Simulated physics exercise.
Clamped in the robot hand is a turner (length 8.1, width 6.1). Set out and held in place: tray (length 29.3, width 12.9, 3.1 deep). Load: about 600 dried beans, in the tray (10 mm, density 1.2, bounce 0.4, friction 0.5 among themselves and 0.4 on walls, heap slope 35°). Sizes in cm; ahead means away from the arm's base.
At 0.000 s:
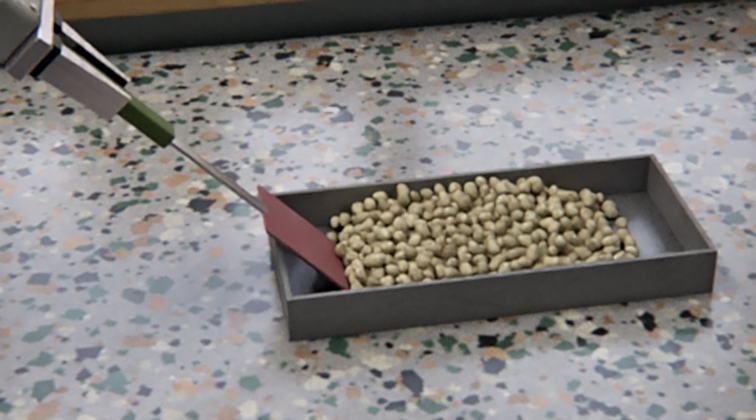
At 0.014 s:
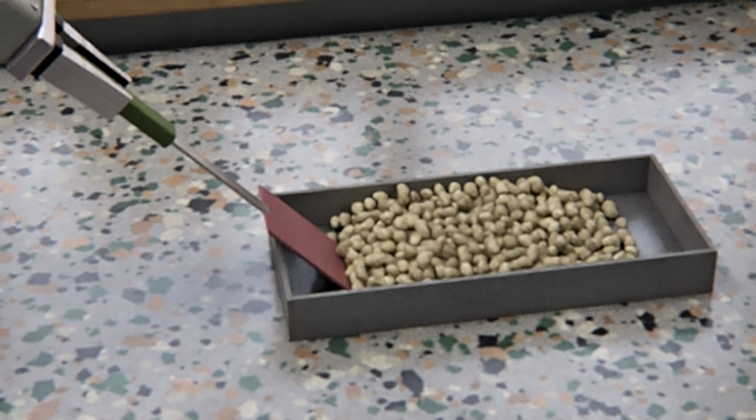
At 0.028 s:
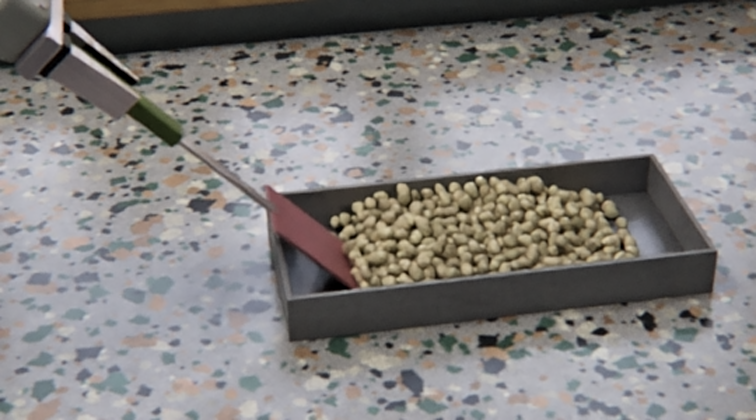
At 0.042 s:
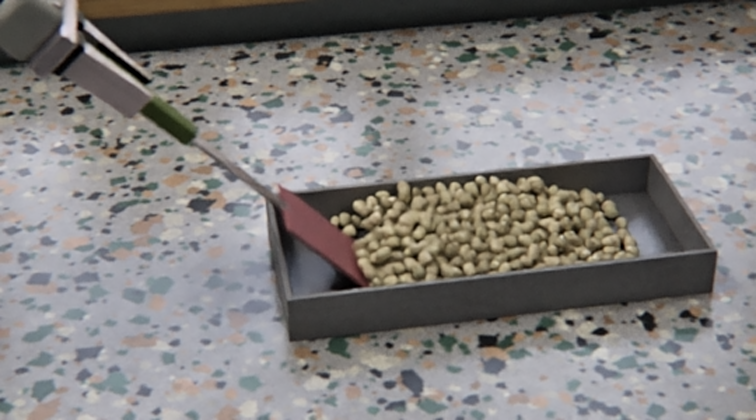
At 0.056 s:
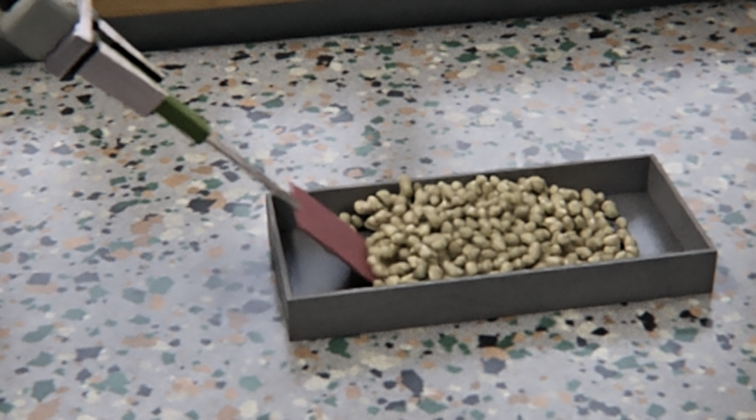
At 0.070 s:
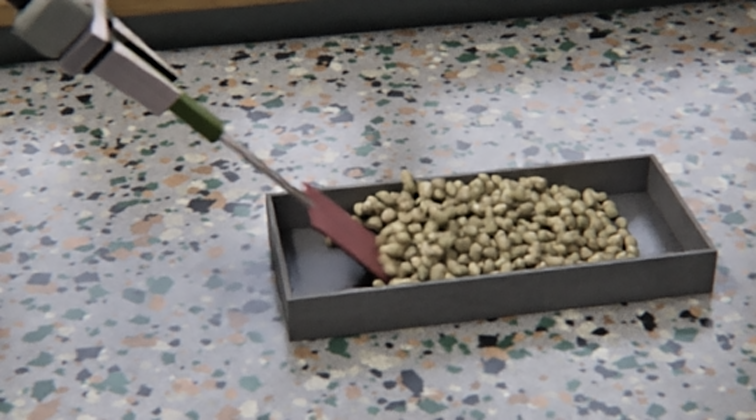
At first, a robot gripper holds a turner with a dark red blade at the left end of a gray tray, beside a spread of beans. The blade then slides slowly a short way right, pushing the nearest beans into a slightly steeper bank and widening the bare patch behind it.
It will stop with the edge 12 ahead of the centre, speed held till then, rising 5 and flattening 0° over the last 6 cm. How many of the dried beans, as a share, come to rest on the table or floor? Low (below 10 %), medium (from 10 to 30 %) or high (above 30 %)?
Answer: Medium; from 10 to 30 % of the dried beans finish on the table or floor.
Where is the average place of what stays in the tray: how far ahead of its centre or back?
About 5.5 cm ahead.
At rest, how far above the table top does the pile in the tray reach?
About 4.5 cm.
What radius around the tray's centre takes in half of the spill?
About 26 cm.
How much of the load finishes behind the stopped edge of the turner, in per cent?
Roughly 65 per cent.
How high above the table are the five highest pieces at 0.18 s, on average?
Some 5 cm.
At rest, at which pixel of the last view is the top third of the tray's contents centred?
Around (619, 222).
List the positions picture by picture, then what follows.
Turner top edge at (262, 208), sloping 47°; upper third of the load around (482, 231), from x 330 to 635, top at y 180; 605 in the tray, in the first picture.
Turner top edge at (263, 208), sloping 47°; upper third of the load around (482, 231), from x 330 to 635, top at y 180, in the second picture.
Turner top edge at (270, 207), sloping 47°; upper third of the load around (480, 230), from x 330 to 635, top at y 180, in the third picture.
Turner top edge at (282, 206), sloping 47°; upper third of the load around (472, 228), from x 330 to 635, top at y 180, in the fourth picture.
Turner top edge at (295, 204), sloping 47°; upper third of the load around (475, 225), from x 330 to 635, top at y 180, in the fifth picture.
Turner top edge at (308, 203), sloping 47°; upper third of the load around (476, 223), from x 330 to 635, top at y 180; 605 in the tray, in the sixth picture.
After 0.18 s, sloping 47°, highest piece 5 above the table; 603 in the tray, 2 on the table or floor.
After 0.29 s, sloping 47°, highest piece 7 above the table; 603 in the tray, 2 on the table or floor.
After 0.54 s, sloping 47°, highest piece 4 above the table; 482 in the tray, 122 on the table or floor, 1 on the blade or in flight.
After 1.59 s, sloping 47°, highest piece 4 above the table; 482 in the tray, 123 on the table or floor.
At rest, 482 in the tray, 123 on the table or floor. That is 20 % on the table or floor.
